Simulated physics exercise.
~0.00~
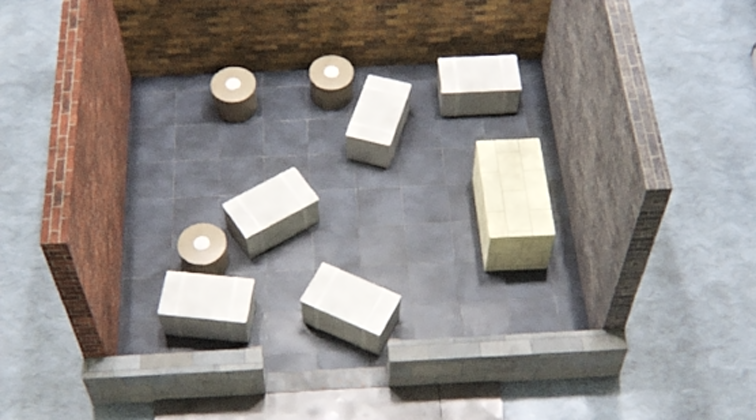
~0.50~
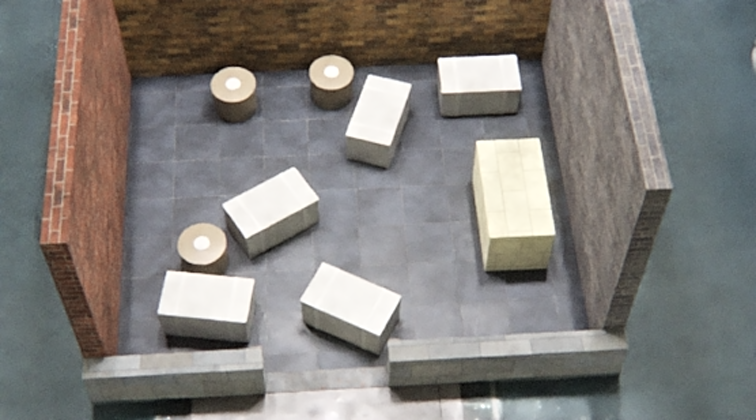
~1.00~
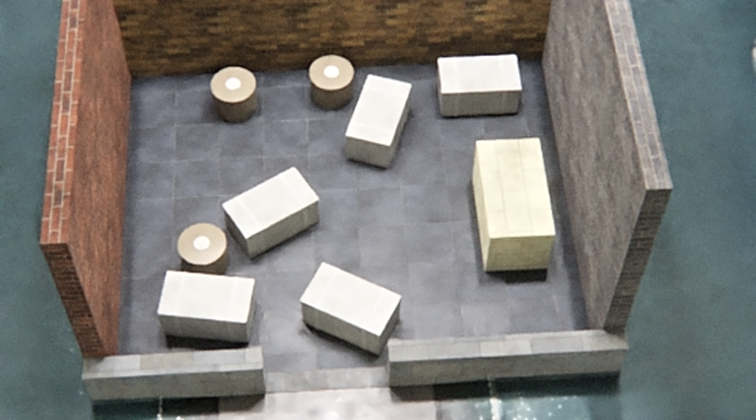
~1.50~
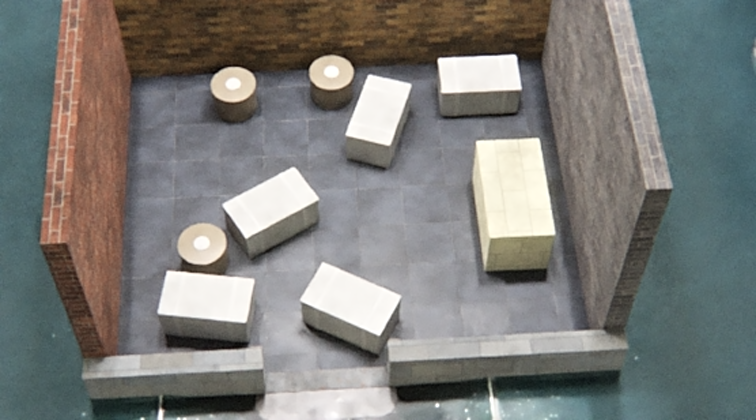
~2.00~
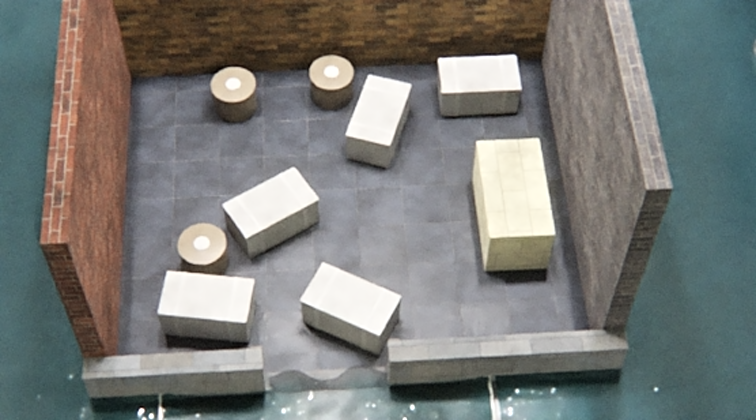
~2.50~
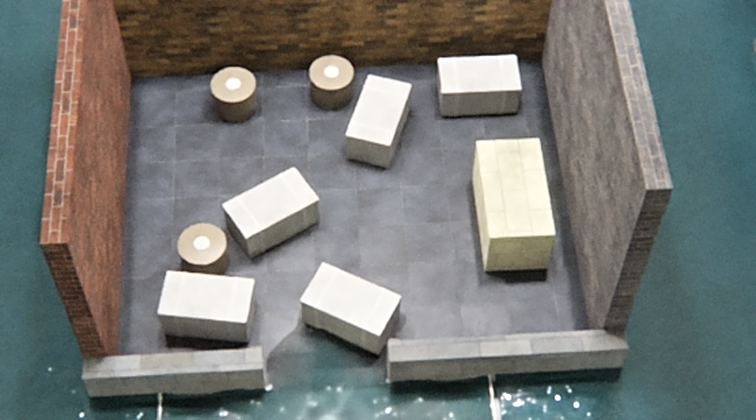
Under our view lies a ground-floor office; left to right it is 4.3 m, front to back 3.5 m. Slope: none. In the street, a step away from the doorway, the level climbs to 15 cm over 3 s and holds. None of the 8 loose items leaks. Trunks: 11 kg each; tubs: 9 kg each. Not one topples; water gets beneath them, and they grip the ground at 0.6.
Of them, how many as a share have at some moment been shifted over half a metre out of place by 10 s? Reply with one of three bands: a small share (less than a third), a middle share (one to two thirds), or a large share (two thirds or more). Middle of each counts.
A middle share, one to two thirds.
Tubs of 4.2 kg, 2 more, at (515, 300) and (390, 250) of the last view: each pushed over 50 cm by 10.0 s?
Order as asked: Not as far and farther.
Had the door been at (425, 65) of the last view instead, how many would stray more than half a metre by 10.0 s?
Count: 3.
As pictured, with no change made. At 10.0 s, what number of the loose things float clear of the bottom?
6.
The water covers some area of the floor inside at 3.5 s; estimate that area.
Wet area: Approx. 2.0 m2.
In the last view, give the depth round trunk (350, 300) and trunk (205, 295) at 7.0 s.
Close to 4 and 2 centimetres.
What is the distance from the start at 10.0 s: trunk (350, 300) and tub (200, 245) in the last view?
Respectively 250 and 0 centimetres.
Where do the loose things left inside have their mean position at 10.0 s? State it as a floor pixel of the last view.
Mean floor pixel: About (328, 152).
After 3.5 s 0 of 8 are over 50 cm from their spots; 0 afloat.
After 4.5 s 1 of 8 are over 50 cm from their spots; 0 afloat.
After 7.0 s 2 of 8 are over 50 cm from their spots; 3 afloat.
After 10.0 s 4 of 8 are over 50 cm from their spots, and 4 have been at some point; 6 afloat.
